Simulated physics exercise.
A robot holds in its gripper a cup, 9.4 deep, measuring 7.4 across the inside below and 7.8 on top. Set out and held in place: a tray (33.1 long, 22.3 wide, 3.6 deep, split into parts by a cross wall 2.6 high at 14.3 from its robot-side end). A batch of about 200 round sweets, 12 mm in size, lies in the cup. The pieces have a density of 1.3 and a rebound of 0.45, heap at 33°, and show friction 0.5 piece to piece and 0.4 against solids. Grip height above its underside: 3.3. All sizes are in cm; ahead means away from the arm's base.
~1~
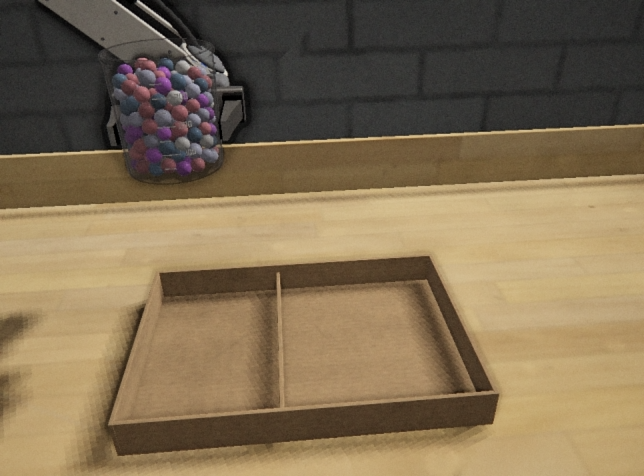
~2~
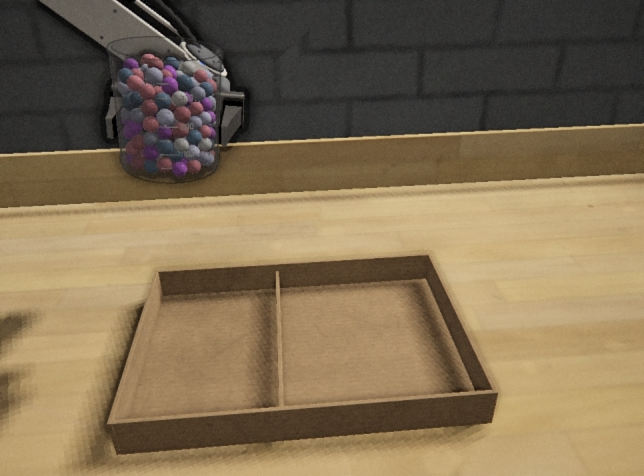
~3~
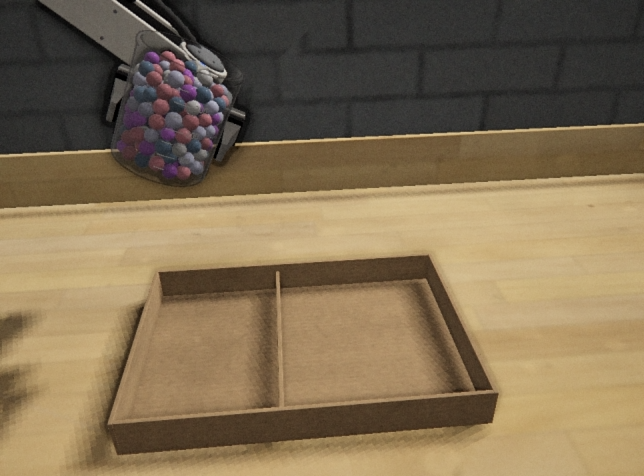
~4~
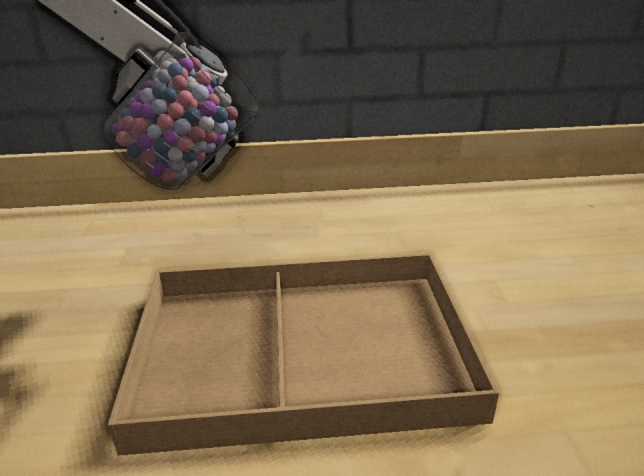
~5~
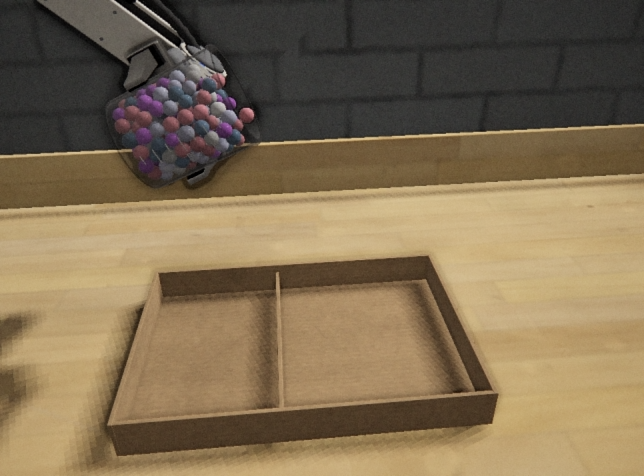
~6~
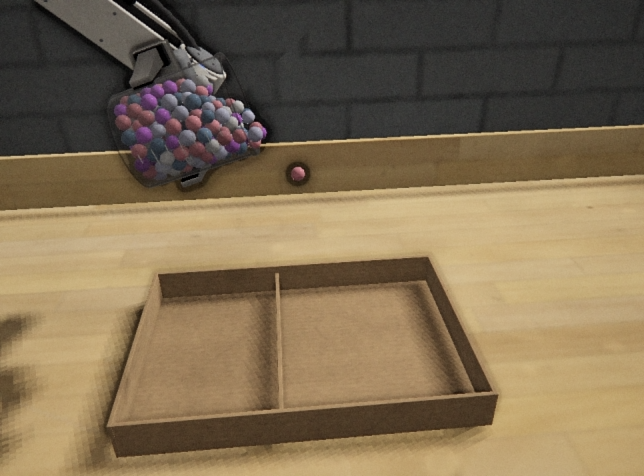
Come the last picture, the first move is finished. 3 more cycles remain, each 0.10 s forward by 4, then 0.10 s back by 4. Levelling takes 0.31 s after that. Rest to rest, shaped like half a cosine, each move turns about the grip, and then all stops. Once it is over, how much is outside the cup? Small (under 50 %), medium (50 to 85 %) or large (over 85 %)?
Medium.
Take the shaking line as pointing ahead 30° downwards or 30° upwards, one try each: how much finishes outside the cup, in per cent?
Estimates, in order: 40 % then 75 %.
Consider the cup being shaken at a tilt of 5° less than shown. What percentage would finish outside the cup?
Near 55 %.
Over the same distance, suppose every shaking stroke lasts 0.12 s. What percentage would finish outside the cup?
About 55 per cent in that case.
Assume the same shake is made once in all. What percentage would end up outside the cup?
My guess is near 40 per cent.
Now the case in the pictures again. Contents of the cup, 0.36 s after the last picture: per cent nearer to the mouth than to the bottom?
Around 70 per cent of it.
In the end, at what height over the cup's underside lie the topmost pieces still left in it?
Around 5.5 centimetres above the underside.
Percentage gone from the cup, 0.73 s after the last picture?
Some 60 per cent.
Then, 0.36 s on, tilted 73° forward, highest piece 27 above the table; 126 in the cup, 61 in the far-side part, 1 in the robot-side part, 15 in flight or on a rim.
Then, 0.73 s on, tilted 46° forward, highest piece 28 above the table; 102 in the far-side part, 77 in the cup, 6 on the table or floor, 2 in the robot-side part, 16 in flight or on a rim.
Then, 1.11 s on, level, highest piece 28 above the table; 117 in the far-side part, 76 in the cup, 8 on the table or floor, 2 in the robot-side part.
Then, 2.16 s on, level, highest piece 28 above the table; 117 in the far-side part, 76 in the cup, 8 on the table or floor, 2 in the robot-side part.
In the end, 117 in the far-side part, 76 in the cup, 8 on the table or floor, 2 in the robot-side part. That is 63 % outside the cup.
